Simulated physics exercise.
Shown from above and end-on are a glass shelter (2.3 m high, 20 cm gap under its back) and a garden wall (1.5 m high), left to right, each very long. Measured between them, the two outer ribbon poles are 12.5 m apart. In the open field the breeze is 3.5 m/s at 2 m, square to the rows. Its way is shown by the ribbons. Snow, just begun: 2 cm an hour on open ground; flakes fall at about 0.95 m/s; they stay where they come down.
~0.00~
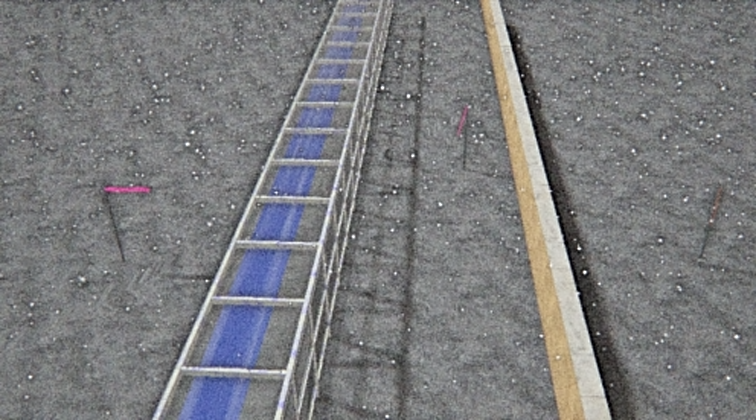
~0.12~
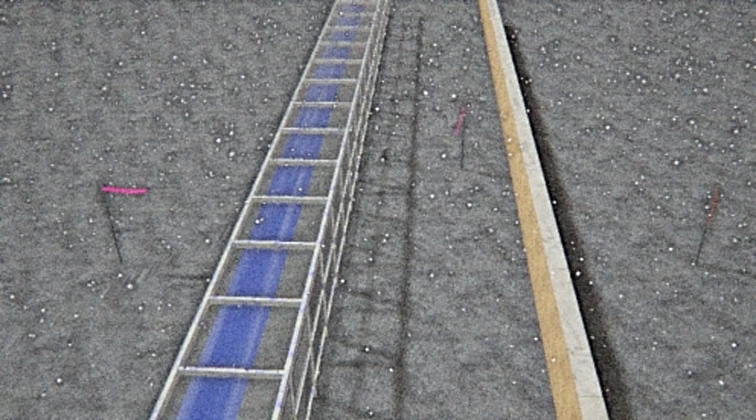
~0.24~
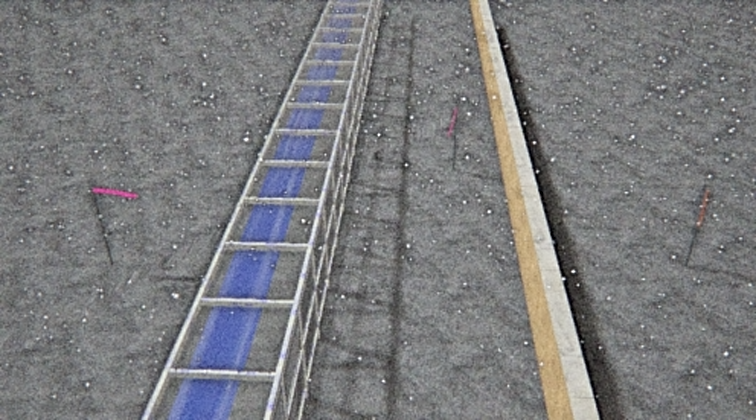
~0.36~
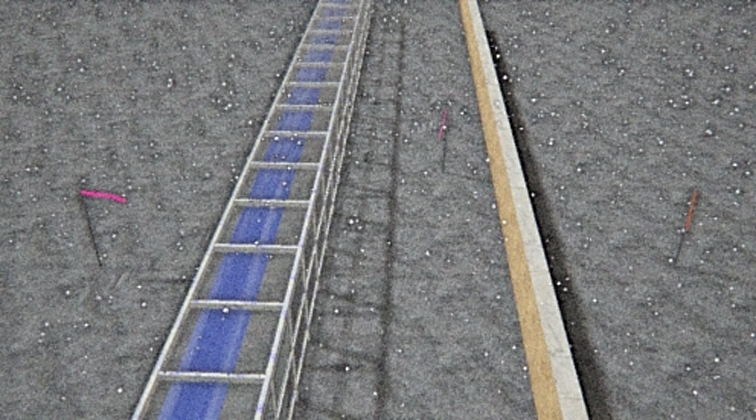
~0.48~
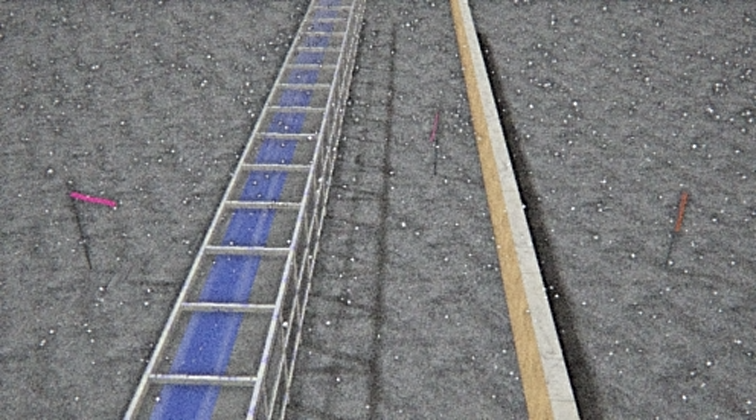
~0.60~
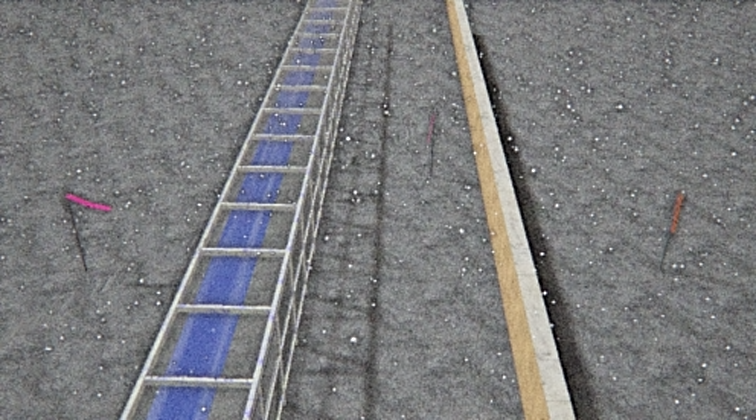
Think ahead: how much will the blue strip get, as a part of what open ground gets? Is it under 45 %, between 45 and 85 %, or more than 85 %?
More than 85 %.
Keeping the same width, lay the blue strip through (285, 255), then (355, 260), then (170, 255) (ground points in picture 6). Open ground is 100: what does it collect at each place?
60 %, then 70 %, then 100 %.
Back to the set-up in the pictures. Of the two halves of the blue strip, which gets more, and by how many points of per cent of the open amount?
The left-hand side, by some 10 points.
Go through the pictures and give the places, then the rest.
The first picture shows the left ribbon ends at (149, 190), leaning 85 degrees to the right.
The second picture shows the blue one passes (267, 249).
The third picture shows above the rows the flakes slant 80 degrees from upright, towards the right and the top of the garden wall crosses (524, 166).
The fourth picture shows the left ribbon ends at (125, 201), leaning 80 degrees to the right and the blue one passes (269, 196).
The fifth picture shows the right ribbon ends at (677, 230), hanging almost straight and above the rows the flakes slant 80 degrees from upright, towards the right.
The sixth picture shows the top of the glass shelter crosses (284, 135).
10 minutes on, 3 mm on the blue strip, 3 mm in the open.
30 minutes on, 10 mm on the blue strip, 10 mm in the open.
60 minutes on, 21 mm on the blue strip, 20 mm in the open, so the blue strip has 103 % of the open amount; the left half of it has 108 %, the right half 98 %.
